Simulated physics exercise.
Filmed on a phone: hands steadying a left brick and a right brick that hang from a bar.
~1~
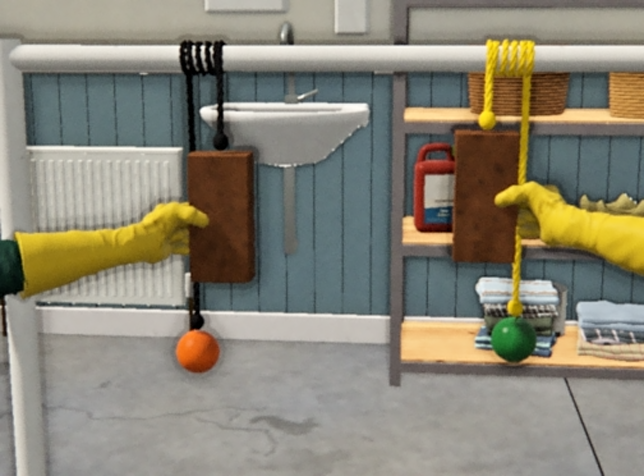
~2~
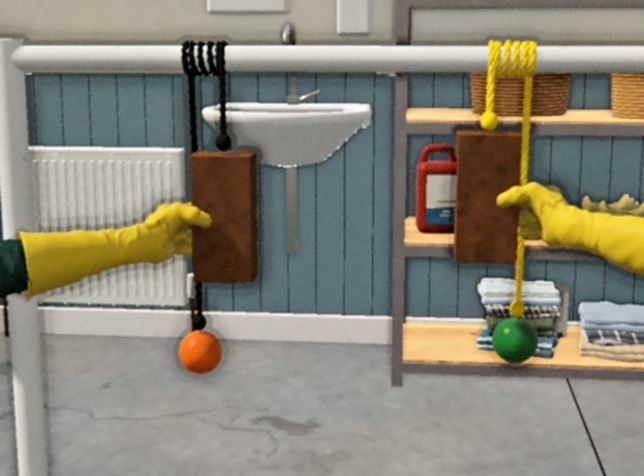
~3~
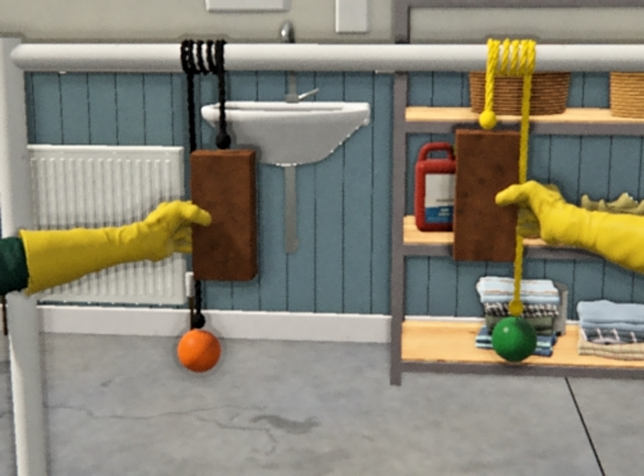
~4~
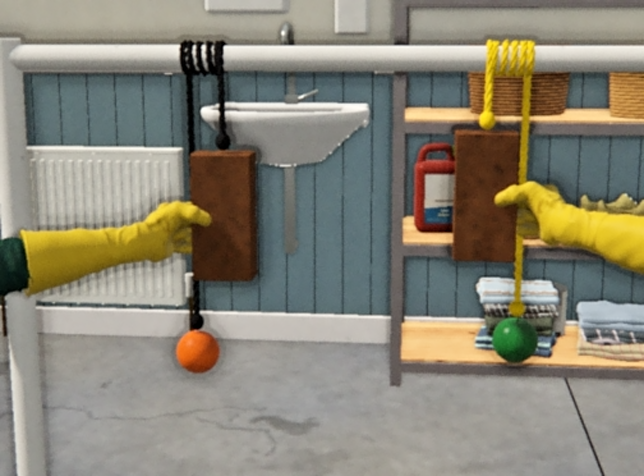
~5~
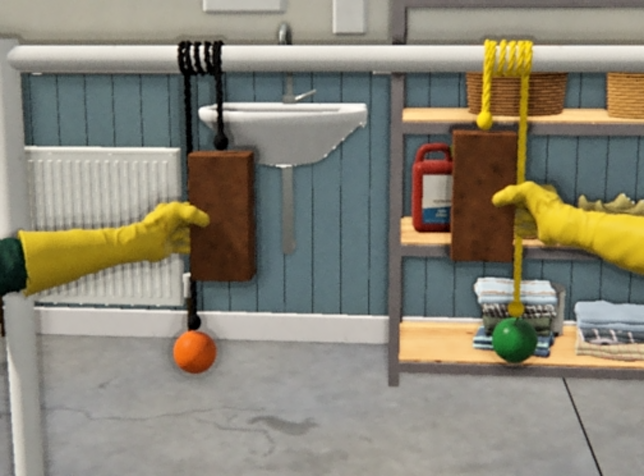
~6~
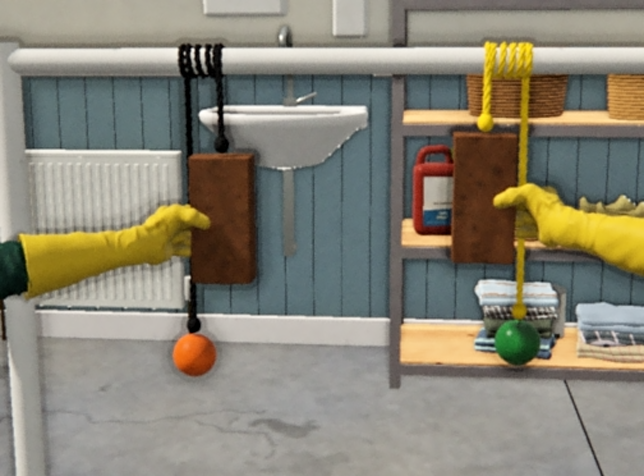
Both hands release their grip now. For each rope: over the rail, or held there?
Left brick - held there. Right brick - held there.
Then, 0.46 s on from there, left brick off the floor near (221, 211); right brick off the floor near (486, 193).
In the end, left brick off the floor near (220, 208); right brick off the floor near (487, 195). The left brick is held and the right brick keeps its height.
